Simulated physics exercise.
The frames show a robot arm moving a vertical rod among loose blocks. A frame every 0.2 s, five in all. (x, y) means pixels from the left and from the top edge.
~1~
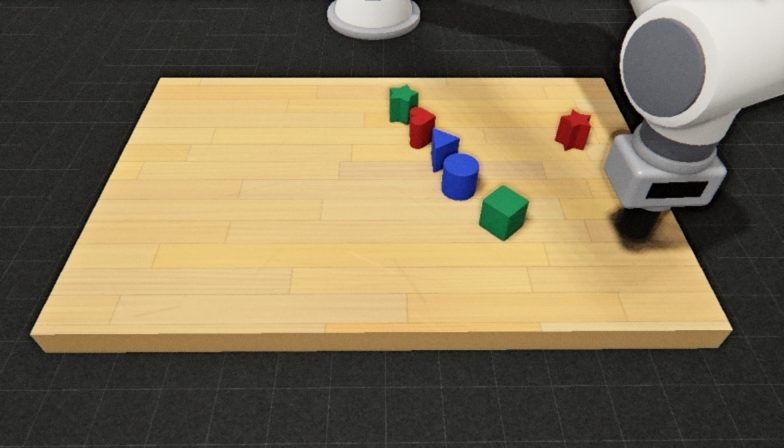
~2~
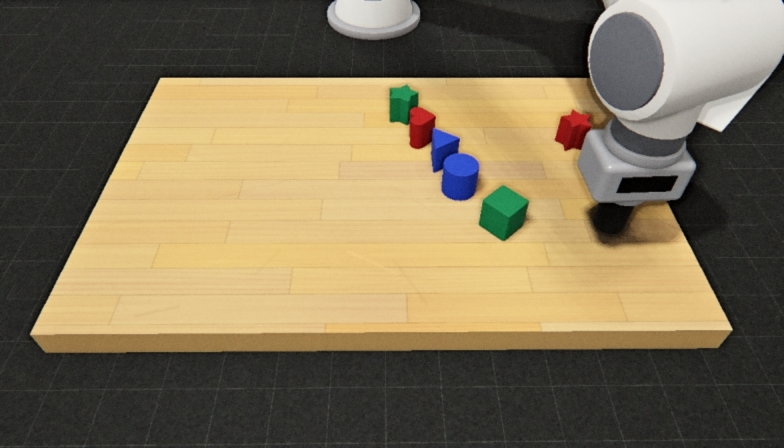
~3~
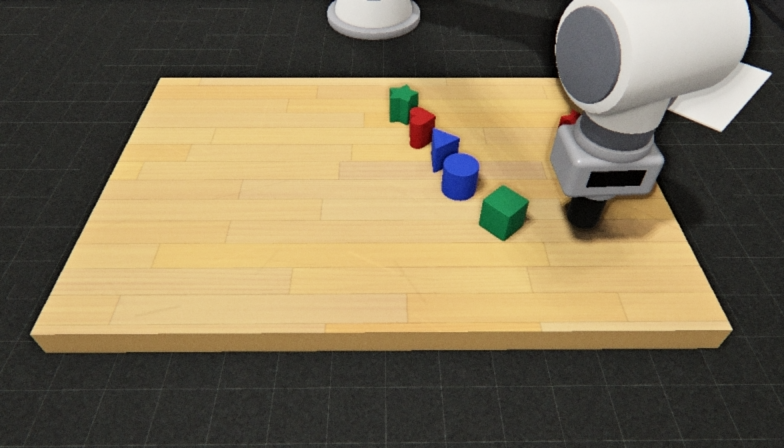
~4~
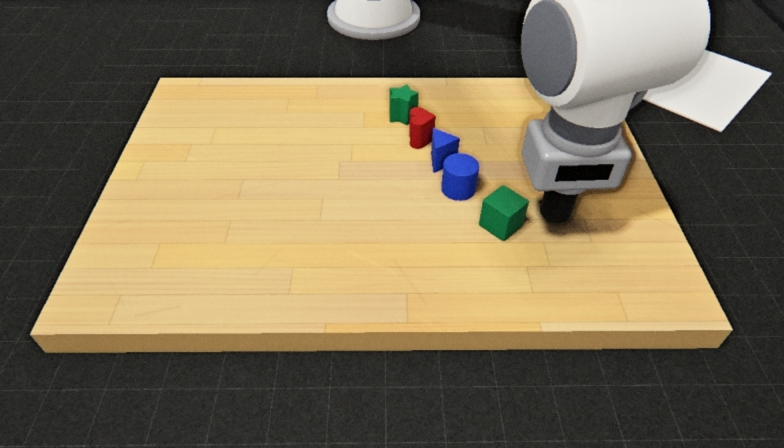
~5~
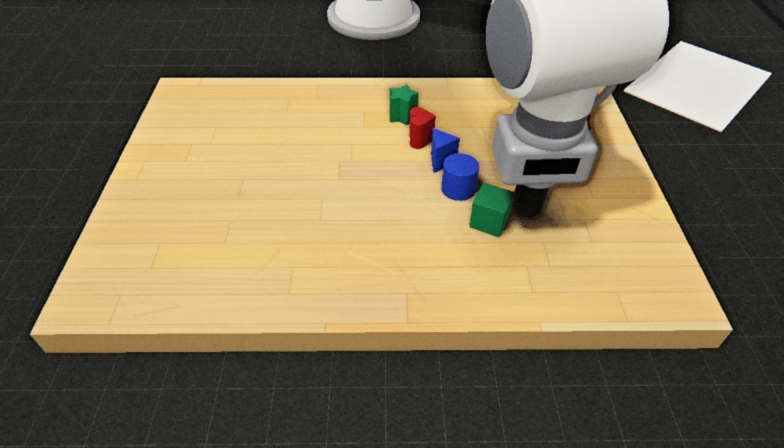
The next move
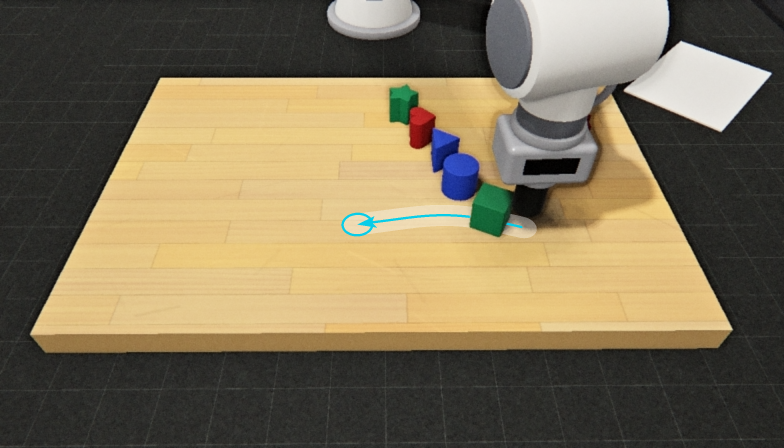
On a wooden board, a robot arm moves left and nudges a green block slightly left.
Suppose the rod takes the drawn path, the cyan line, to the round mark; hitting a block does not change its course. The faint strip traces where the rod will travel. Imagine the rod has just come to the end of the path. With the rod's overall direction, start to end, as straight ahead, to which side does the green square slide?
Sideways shift: Right.
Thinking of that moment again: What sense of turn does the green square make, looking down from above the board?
It ends up turned clockwise.
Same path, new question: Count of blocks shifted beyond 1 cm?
Total moved: One.
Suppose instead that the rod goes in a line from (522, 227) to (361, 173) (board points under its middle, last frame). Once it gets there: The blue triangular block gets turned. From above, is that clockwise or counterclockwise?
Turns clockwise.
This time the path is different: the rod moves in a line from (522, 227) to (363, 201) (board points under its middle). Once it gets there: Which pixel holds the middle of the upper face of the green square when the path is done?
The middle of the upper face of the green square will lie at about (331, 172) in the picture.
The drawn path runs from (522, 227) through (439, 215) to (357, 224).
What follows on the original path. One third of the way, rod (468, 197); green square (437, 188), turned 20° anticlockwise.
Two thirds of the way, rod (412, 198); green square (382, 184).
At the end, rod (357, 205); blue disc not moved; green square (344, 179), turned 45° clockwise.
